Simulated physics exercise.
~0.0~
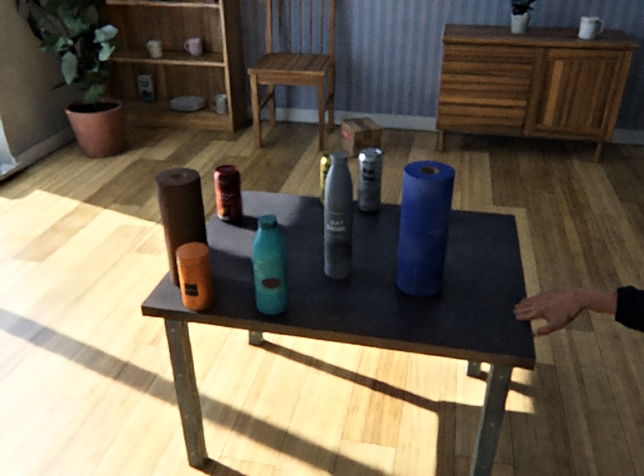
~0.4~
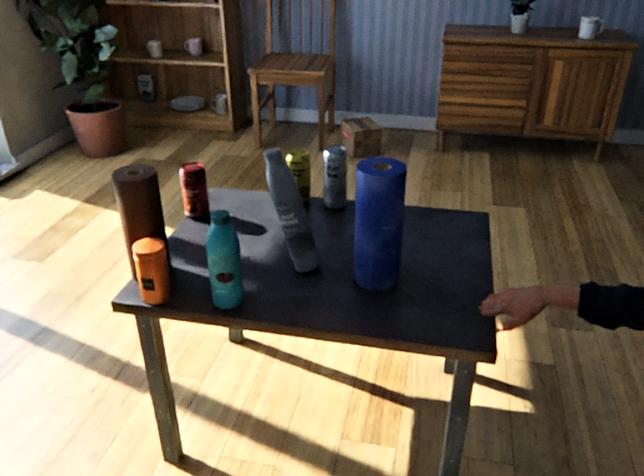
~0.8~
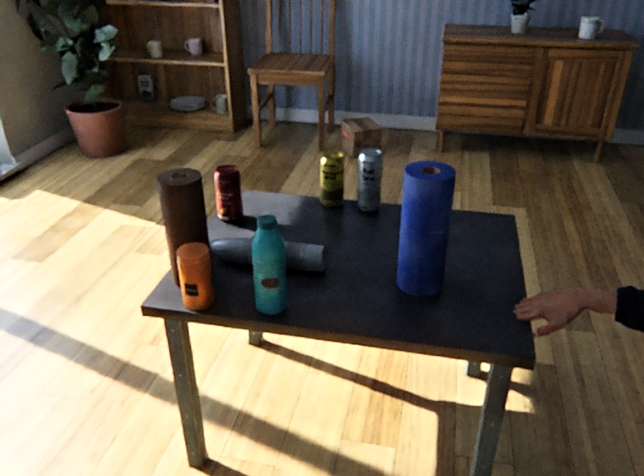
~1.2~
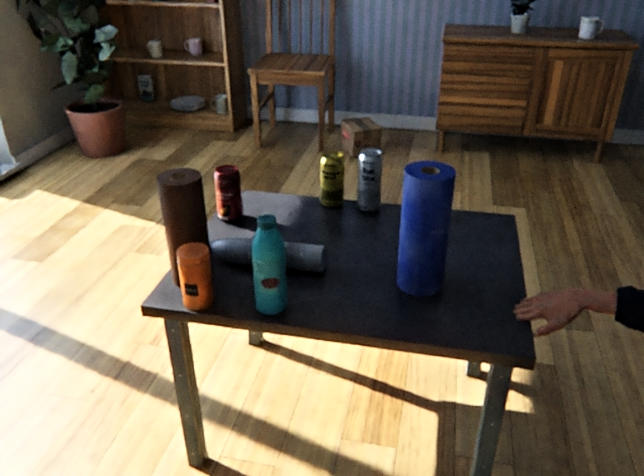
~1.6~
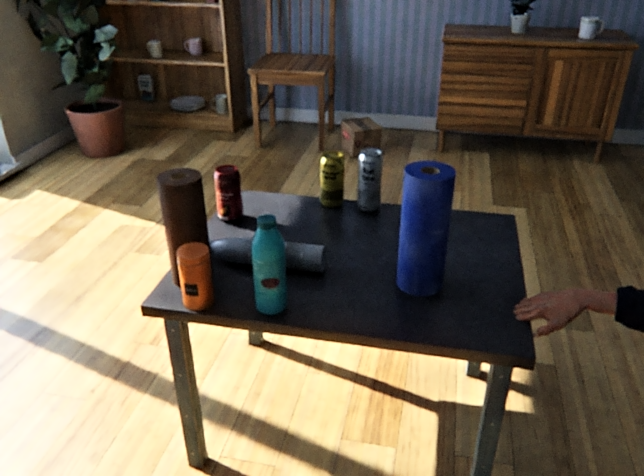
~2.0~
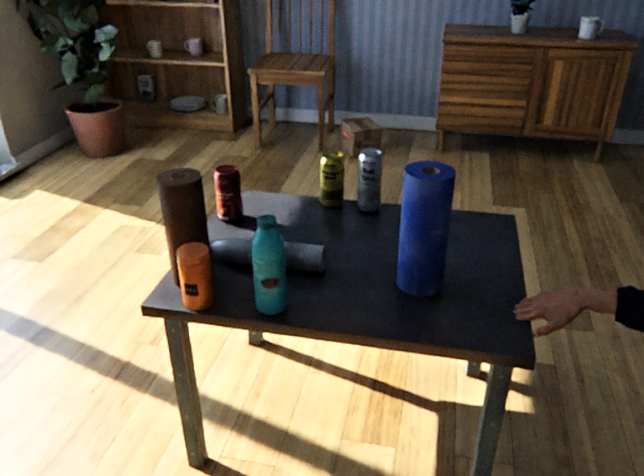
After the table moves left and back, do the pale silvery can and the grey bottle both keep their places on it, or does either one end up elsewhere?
The pale silvery can keeps its place on the table, but the grey bottle ends up elsewhere, lying on its side behind the turquoise bottle.
